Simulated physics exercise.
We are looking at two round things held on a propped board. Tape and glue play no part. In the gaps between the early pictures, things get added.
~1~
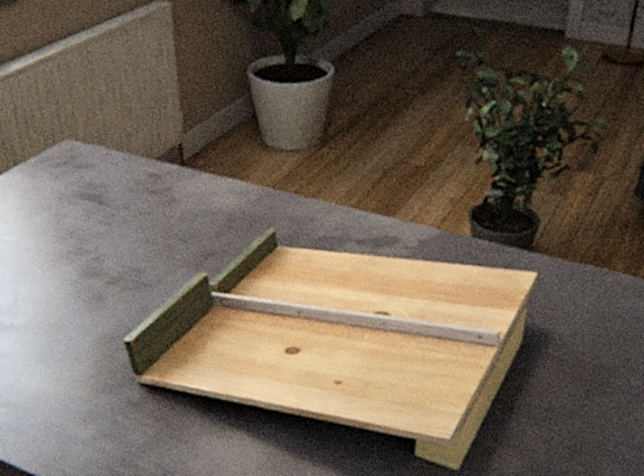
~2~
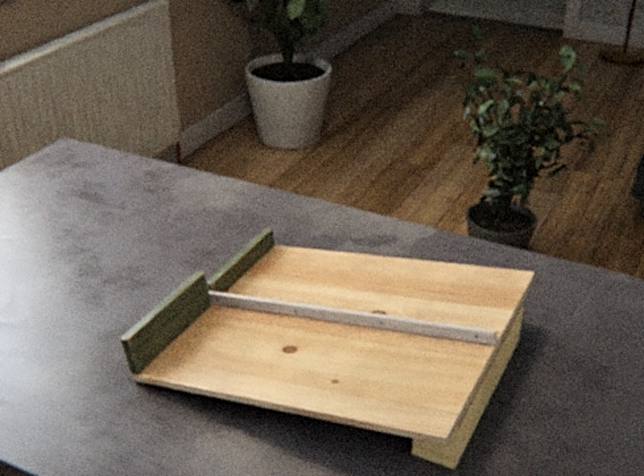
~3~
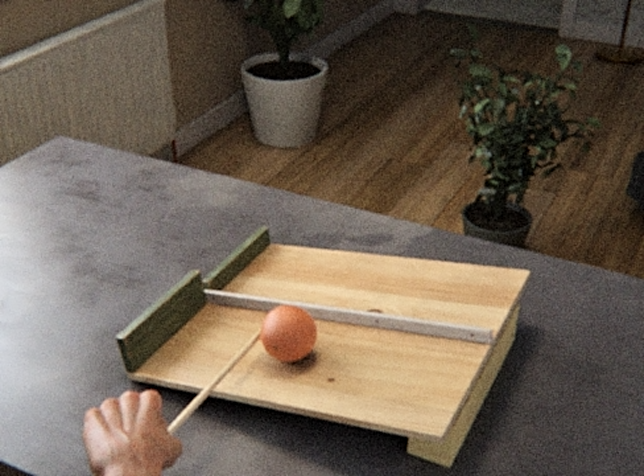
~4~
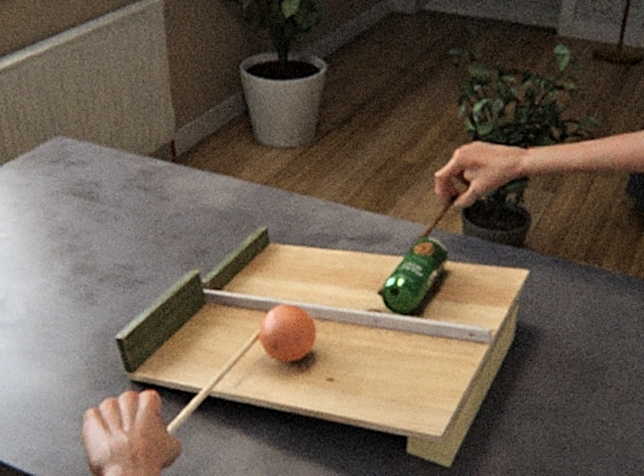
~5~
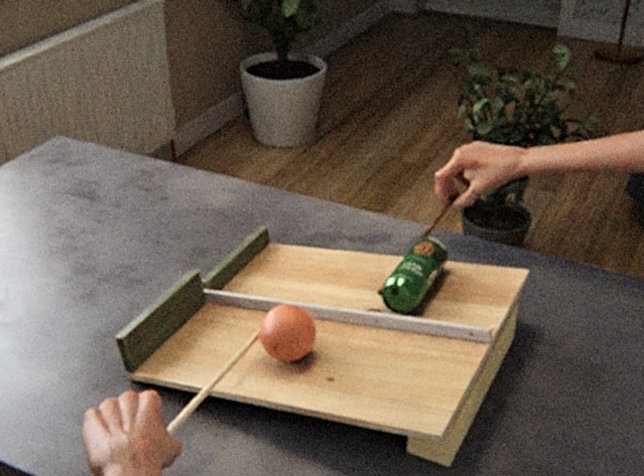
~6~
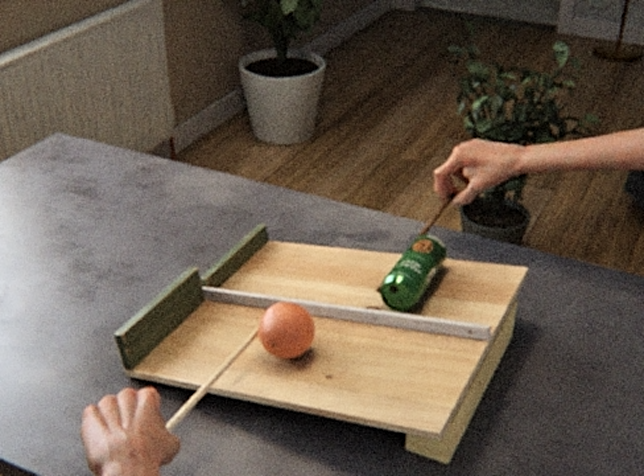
A hand with a thin stick held an orange ball on a tilted wooden board, then another hand appeared with a stick against a green can across the divider, and everything stayed nearly still.
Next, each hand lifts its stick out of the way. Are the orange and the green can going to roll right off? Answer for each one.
As I see it, the orange does not get away; the green can does not get away.
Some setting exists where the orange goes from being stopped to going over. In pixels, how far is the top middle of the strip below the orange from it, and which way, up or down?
Roughly 24 pixels down.
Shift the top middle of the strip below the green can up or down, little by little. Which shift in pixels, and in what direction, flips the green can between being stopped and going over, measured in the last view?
8 pixels down.
Then, 0.36 s later than the last frame, orange rolling on the board near (249, 325); green can rolling on the board near (380, 268).
Then, 0.58 s later than the last frame, orange rolling on the board near (186, 315); green can rolling on the board near (320, 261).
When it is over, the orange is held by the strip, near (187, 315); the green can is held by the strip, near (253, 254).
